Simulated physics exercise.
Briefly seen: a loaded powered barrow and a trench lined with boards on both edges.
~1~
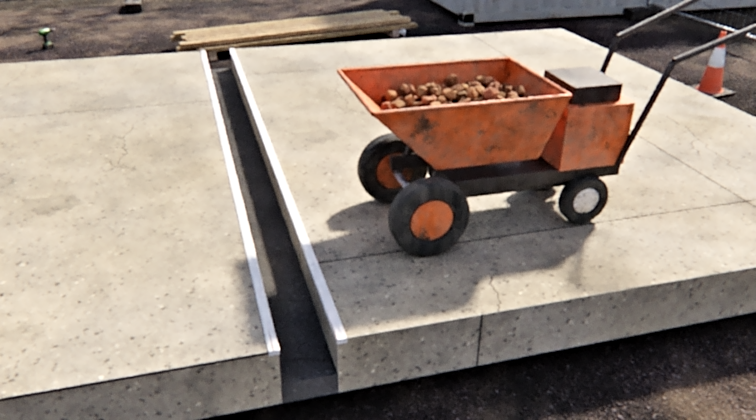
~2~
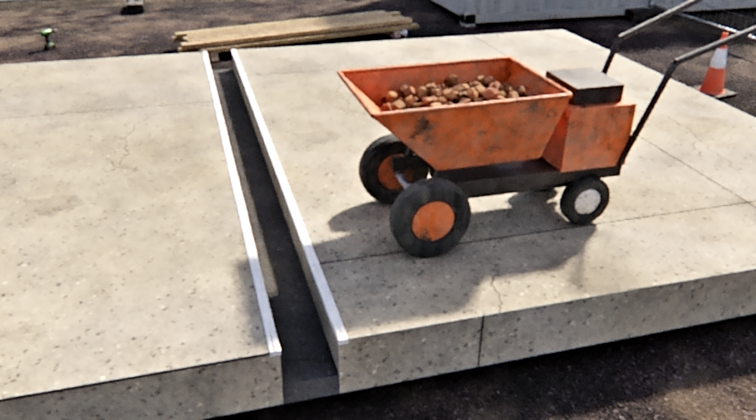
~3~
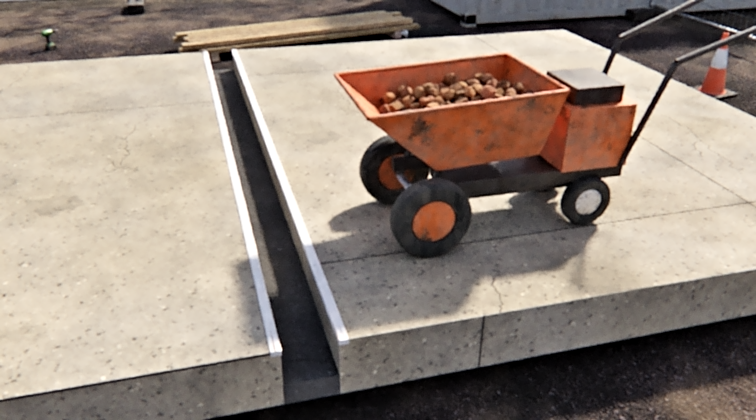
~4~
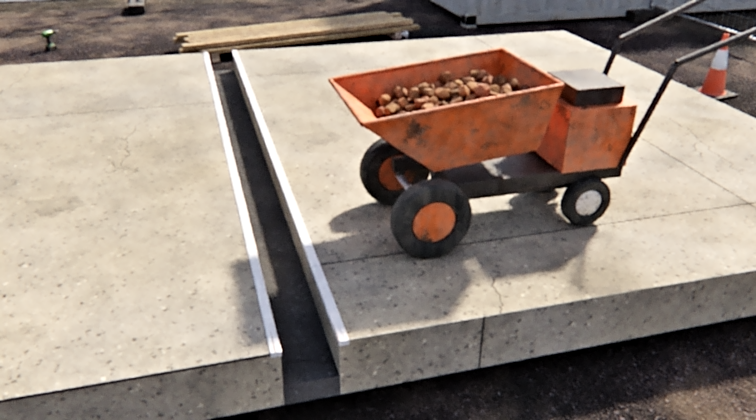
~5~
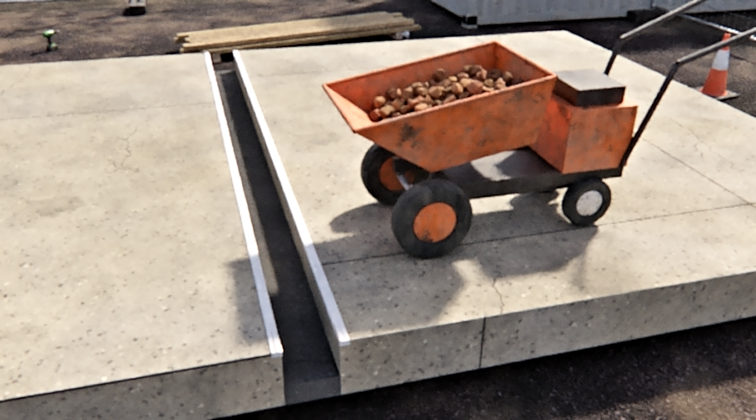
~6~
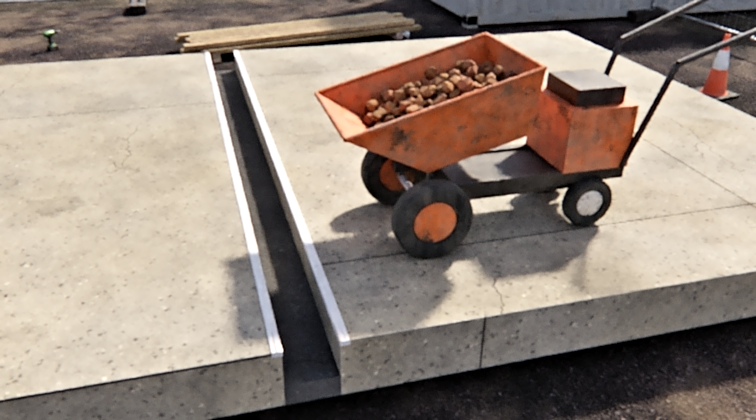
The footage shows an orange powered barrow loaded with brown clods standing on a concrete slab, right of a narrow trench edged with pale boards; its skip stays level at first, then tilts gradually forward to the left while the wheels remain still.
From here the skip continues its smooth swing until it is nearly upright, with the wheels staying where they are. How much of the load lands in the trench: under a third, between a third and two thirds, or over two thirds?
To my eye, the trench share runs one to two thirds.
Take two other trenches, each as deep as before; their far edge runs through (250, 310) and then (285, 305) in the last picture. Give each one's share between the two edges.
About 70 and 30 per cent.
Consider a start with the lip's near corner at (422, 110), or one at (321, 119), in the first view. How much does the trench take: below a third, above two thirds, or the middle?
The first try: In the middle band. The second: Below one third.
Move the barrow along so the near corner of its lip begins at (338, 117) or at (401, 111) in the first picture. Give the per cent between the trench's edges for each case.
First spot: Roughly 10 percent; second spot: Roughly 60 percent.
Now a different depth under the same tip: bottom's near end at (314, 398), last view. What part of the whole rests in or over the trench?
Estimate: Approx. 70 per cent.
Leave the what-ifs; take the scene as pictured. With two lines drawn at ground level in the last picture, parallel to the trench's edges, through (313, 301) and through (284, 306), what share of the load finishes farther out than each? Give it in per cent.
I'd say about 60 and about 40 in a hundred.
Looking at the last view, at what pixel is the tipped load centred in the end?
Around (270, 257).
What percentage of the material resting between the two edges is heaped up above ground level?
10 per cent, near enough.
Soon, skip tipped steeply; all in the skip.
A while on, skip tipped right over; about half in the skip; about a third in or heaped over the trench; a small part beyond it.
Towards the end, skip tipped right over; about a quarter in the skip; about half in or heaped over the trench; about a quarter beyond it.
Finally, skip tipped right over; about a quarter in the skip; about half in or heaped over the trench; about a quarter beyond it.
